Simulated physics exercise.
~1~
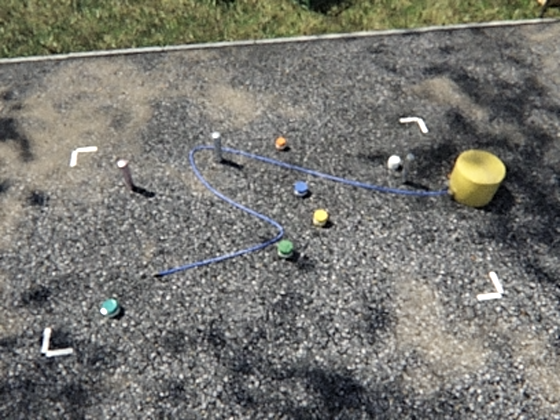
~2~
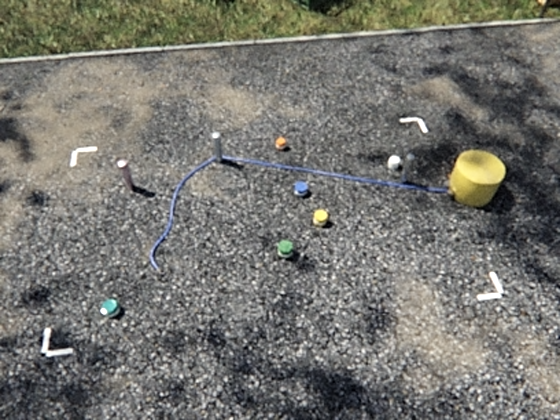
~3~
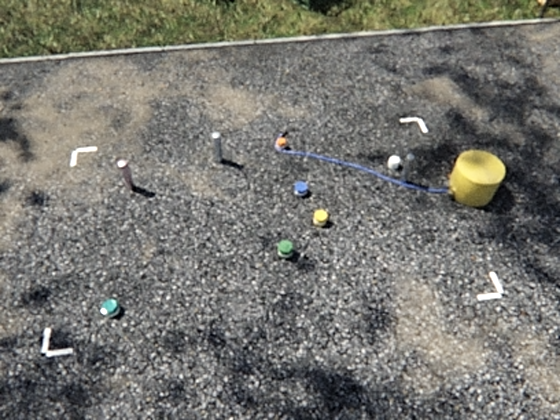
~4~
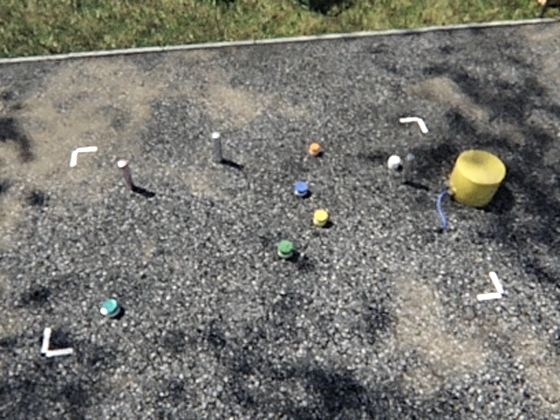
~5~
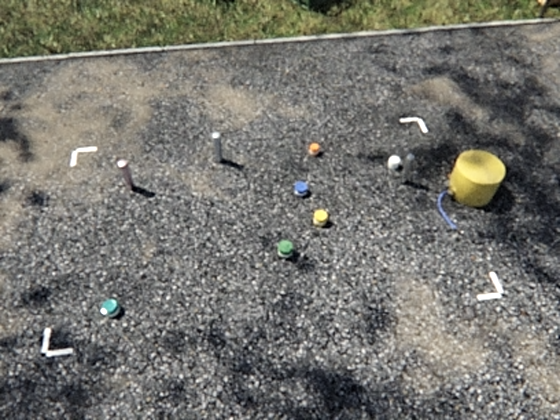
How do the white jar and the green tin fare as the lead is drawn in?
The green tin stays where it is, and the white jar hardly stirs from its place near the machine.
On a patch of grey, shadow-dappled ground below a strip of grass, seen from above at an angle, a round yellow machine sits at the right. Its blue lead runs left past a pale post, then bends back beside a green tin and out to the left; a second post, small orange, white, blue, yellow and teal containers, and white tape corners lie around it. The lead draws in toward the machine, losing its bend by the green tin, then slipping clear of the post. Its end reaches the orange jar, which shifts a little to the right. Finally only a short blue tail curls beside the machine.
